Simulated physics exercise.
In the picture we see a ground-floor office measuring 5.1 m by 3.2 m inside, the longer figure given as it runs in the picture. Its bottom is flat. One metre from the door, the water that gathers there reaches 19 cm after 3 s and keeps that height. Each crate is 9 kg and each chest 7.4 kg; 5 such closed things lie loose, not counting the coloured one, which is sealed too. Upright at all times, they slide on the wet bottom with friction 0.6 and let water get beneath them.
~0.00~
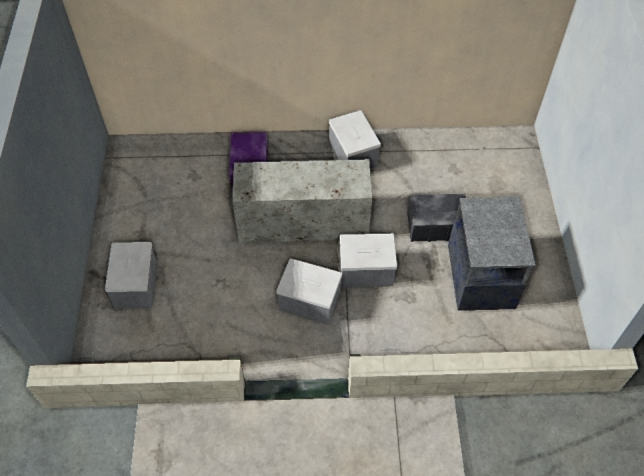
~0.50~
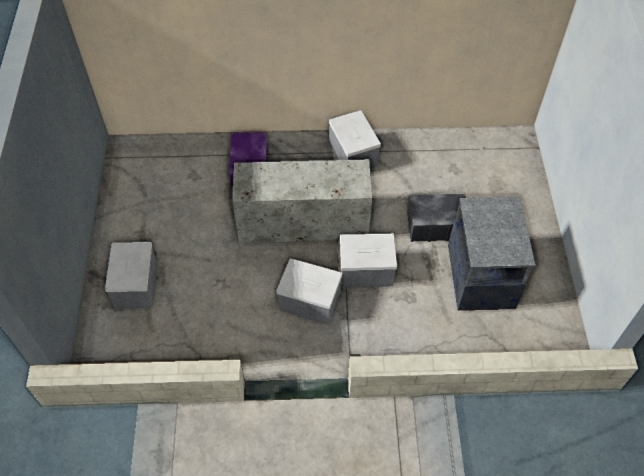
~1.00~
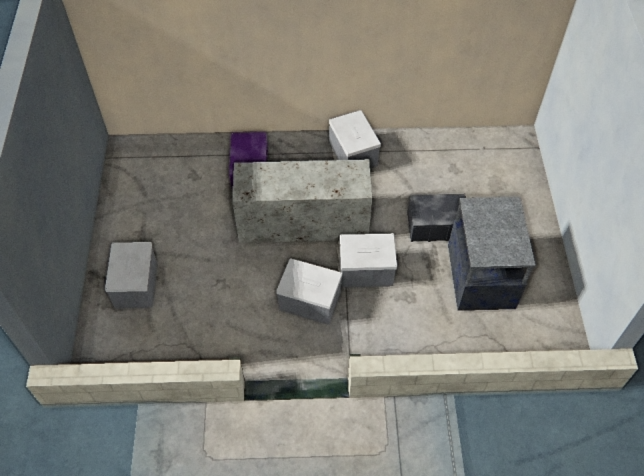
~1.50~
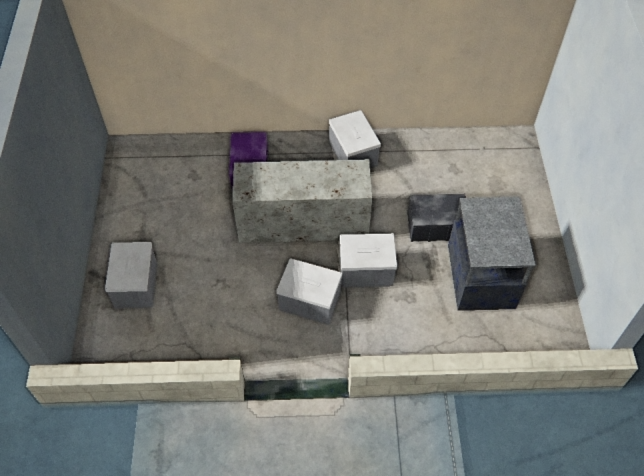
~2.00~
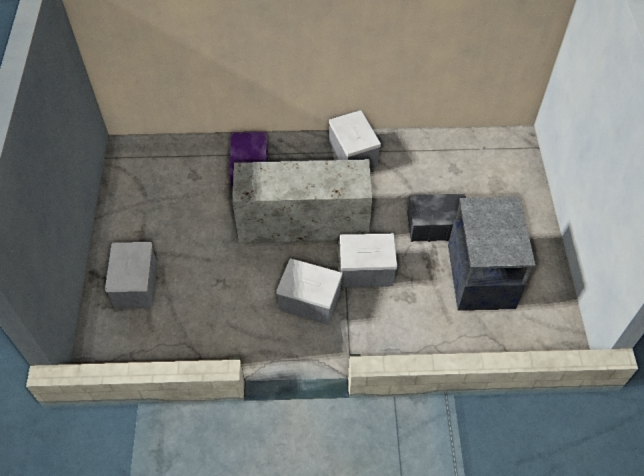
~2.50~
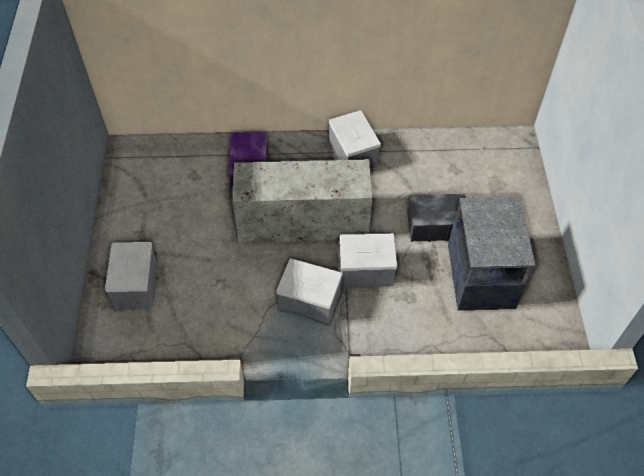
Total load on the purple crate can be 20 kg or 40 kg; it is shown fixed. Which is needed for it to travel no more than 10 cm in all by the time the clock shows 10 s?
It is steadied by the lesser weight.
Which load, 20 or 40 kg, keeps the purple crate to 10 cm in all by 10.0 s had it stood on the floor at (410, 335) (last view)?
It turns out that both loads succeed.
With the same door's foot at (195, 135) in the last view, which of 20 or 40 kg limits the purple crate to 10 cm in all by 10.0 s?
In that setup the first mass works.
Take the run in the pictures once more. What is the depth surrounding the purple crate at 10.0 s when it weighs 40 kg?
Depth: Approx. 6 cm.
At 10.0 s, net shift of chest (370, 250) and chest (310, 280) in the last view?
In turn: 200 cm, 250 cm.
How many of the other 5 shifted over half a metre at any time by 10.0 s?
All told, that gives 4.
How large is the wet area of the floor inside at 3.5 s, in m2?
Roughly 3.5 m2 of it is wet.
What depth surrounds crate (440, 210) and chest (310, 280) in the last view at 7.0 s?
I'd put it at 3 cm and 7 cm respectively.
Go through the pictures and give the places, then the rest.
The first picture shows the purple crate at (248, 152) rests on the ground; 0.0 m2 under water; 0 of 6 have shifted.
The second picture shows the purple crate at (248, 152), on the bottom; 0.0 m2 under water; 0 of 6 have shifted.
The third picture shows the purple crate at (248, 152), on the bottom; 0.0 m2 under water; 0 of 6 have shifted.
The fourth picture shows the purple crate at (248, 152), on the bottom; water covers 0.0 m2; 0 of 6 have shifted.
The fifth picture shows the purple crate at (248, 152), on the bottom; 0.1 m2 under water; 0 of 6 have shifted.
The sixth picture shows the purple crate at (248, 152) rests on the ground; 0.6 m2 under water; 0 of 6 have shifted.
After 3.5 s the purple crate would be 0 cm from its start with 20 kg and 0 cm from its start with 40 kg; 0 cm of water round it then.
After 4.5 s the purple crate would be 0 cm from its start with 20 kg and 0 cm from its start with 40 kg; 0 cm of water round it then.
After 7.0 s the purple crate would be 0 cm from its start with 20 kg and 0 cm from its start with 40 kg; 3 cm of water round it then.
After 10.0 s the purple crate would be 0 cm from its start with 20 kg and 0 cm from its start with 40 kg; 6 cm of water round it then.
